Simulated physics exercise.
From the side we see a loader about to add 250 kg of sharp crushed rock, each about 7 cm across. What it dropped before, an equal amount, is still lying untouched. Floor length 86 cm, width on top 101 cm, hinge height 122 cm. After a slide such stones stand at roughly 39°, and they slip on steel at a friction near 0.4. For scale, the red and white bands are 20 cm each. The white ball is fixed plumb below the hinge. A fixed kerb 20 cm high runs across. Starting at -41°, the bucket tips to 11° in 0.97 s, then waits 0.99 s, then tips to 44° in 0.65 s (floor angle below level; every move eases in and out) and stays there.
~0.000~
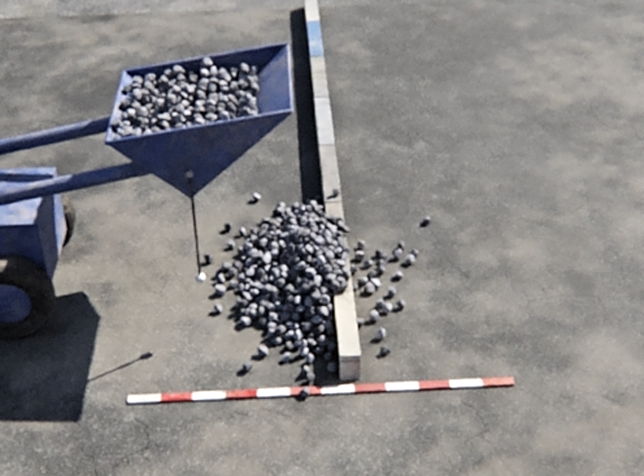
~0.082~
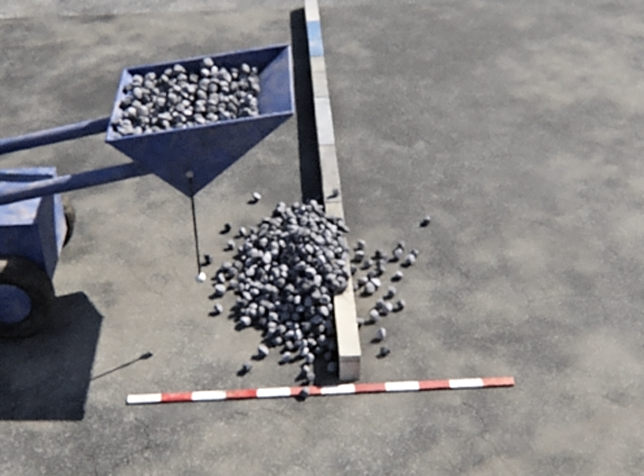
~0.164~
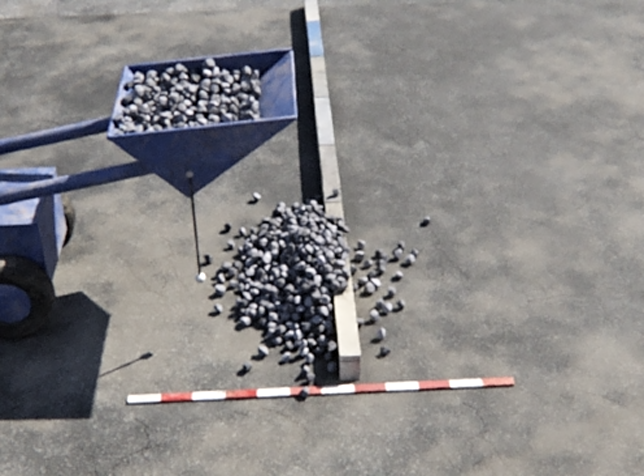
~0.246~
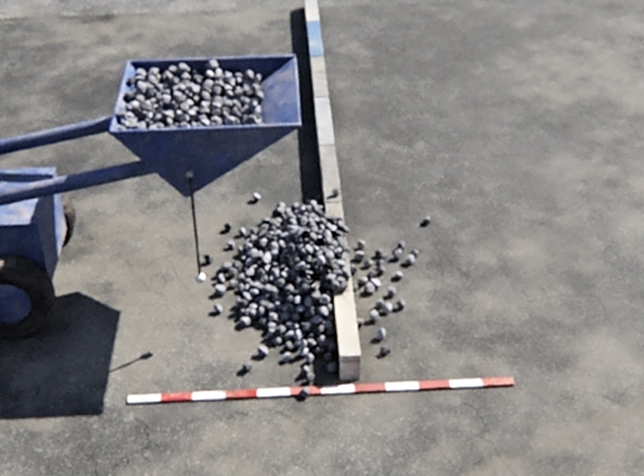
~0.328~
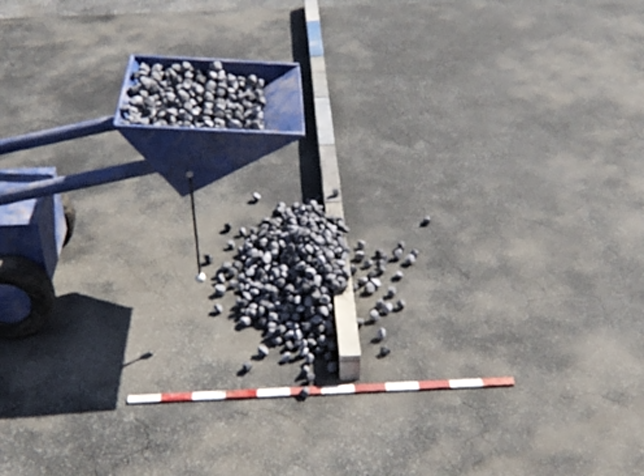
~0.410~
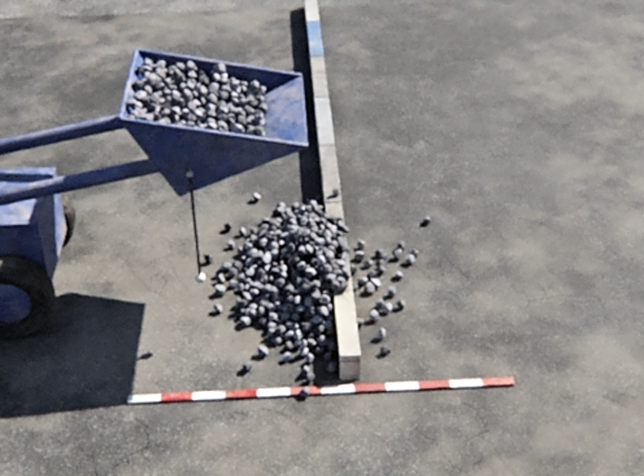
A blue loader stands at the left on sunlit grey paved ground, seen from the side and above. Its raised blue bucket holds grey stones, beside a pale kerb with a heap of similar stones against it, a few beyond it, and a red-and-white striped rod in front. The bucket slowly tilts clockwise, its right edge lowering as the stones inside shift slightly and its shadow creeps right, while the heap stays still.
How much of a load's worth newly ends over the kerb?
Roughly 18 per cent of a load more.
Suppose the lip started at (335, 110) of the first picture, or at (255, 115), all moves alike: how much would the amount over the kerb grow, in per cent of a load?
First some 80, then 0 per cent.
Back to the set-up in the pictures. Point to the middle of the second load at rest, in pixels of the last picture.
Around (299, 257).
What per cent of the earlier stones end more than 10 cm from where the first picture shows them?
About 5 per cent.
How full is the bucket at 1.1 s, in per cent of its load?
About 100 per cent.
After 0.7 s the floor is at 3°; in per cent of one load, 100 in the bucket, 96 on this side of the kerb, 4 over the kerb; the foremost stones are at (406, 262).
After 1.1 s the floor is at 11°; in per cent of one load, 100 in the bucket, 96 on this side of the kerb, 4 over the kerb; the foremost stones are at (406, 262).
After 3.1 s the floor is at 44°; in per cent of one load, 7 in the bucket, 183 on this side of the kerb, 10 over the kerb; the foremost stones are at (414, 249).
After 5.5 s the floor is at 44°; in per cent of one load, 0 in the bucket, 177 on this side of the kerb, 23 over the kerb; the foremost stones are at (439, 275). Net gain over the kerb, 18.
